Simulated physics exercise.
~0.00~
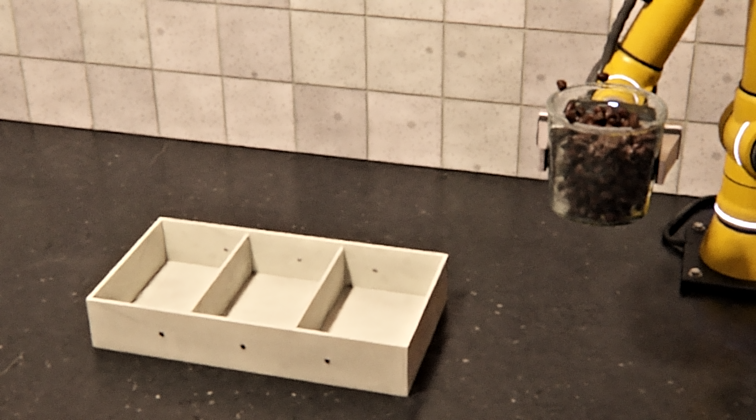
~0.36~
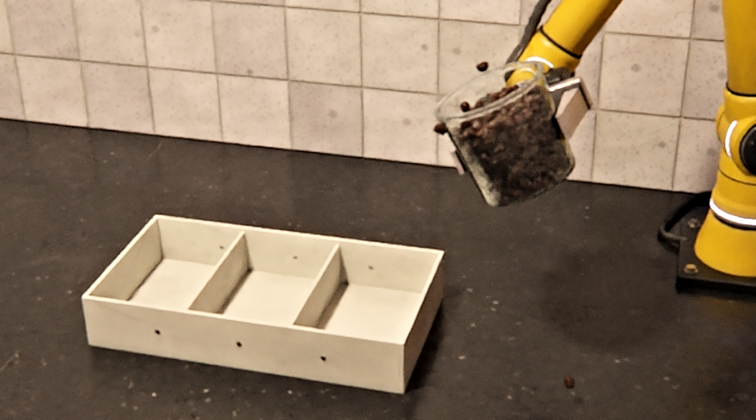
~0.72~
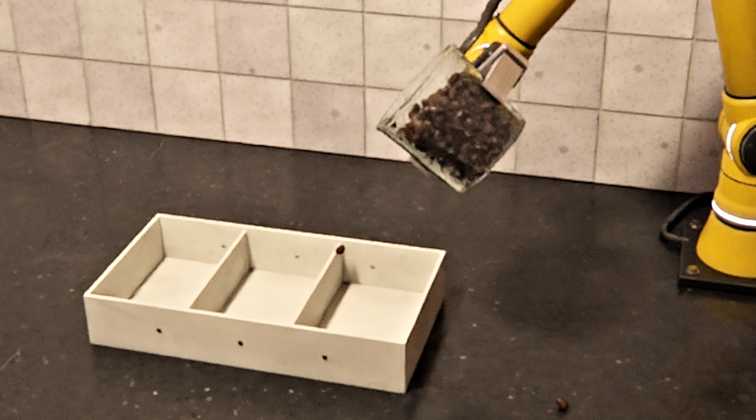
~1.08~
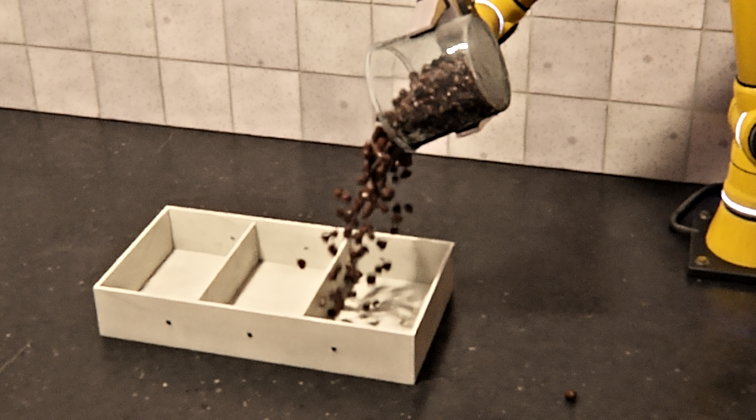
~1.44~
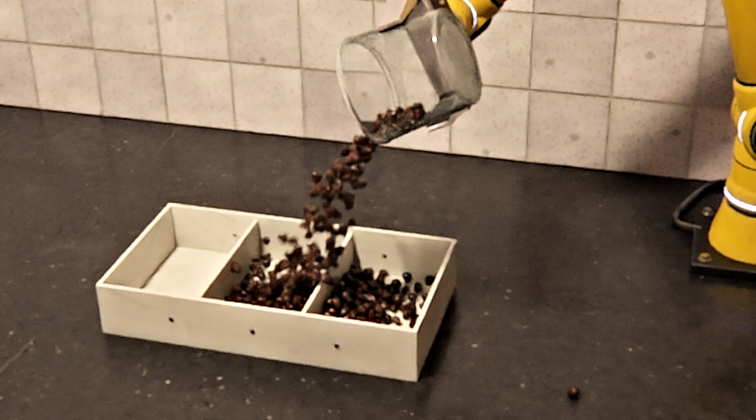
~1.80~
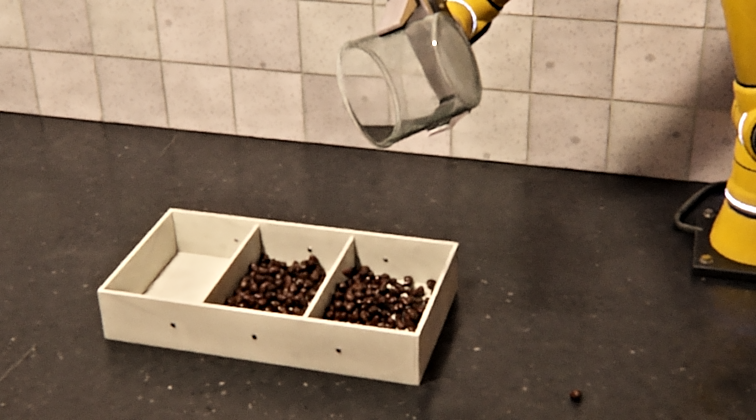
A dark speckled countertop in front of a pale tiled wall is seen from slightly above, with a slightly swaying view. A cream open box with three compartments sits at left, while a yellow robot arm at right holds a clear tumbler full of dark brown beans. The arm carries the tumbler left, tipping it, and a stray bean drops onto the counter. Tilted further, it pours a stream into the right compartment, then shifts left so beans also fall into the middle one. Finally the tumbler hangs empty, with both compartments holding similar heaps and the left one bare.
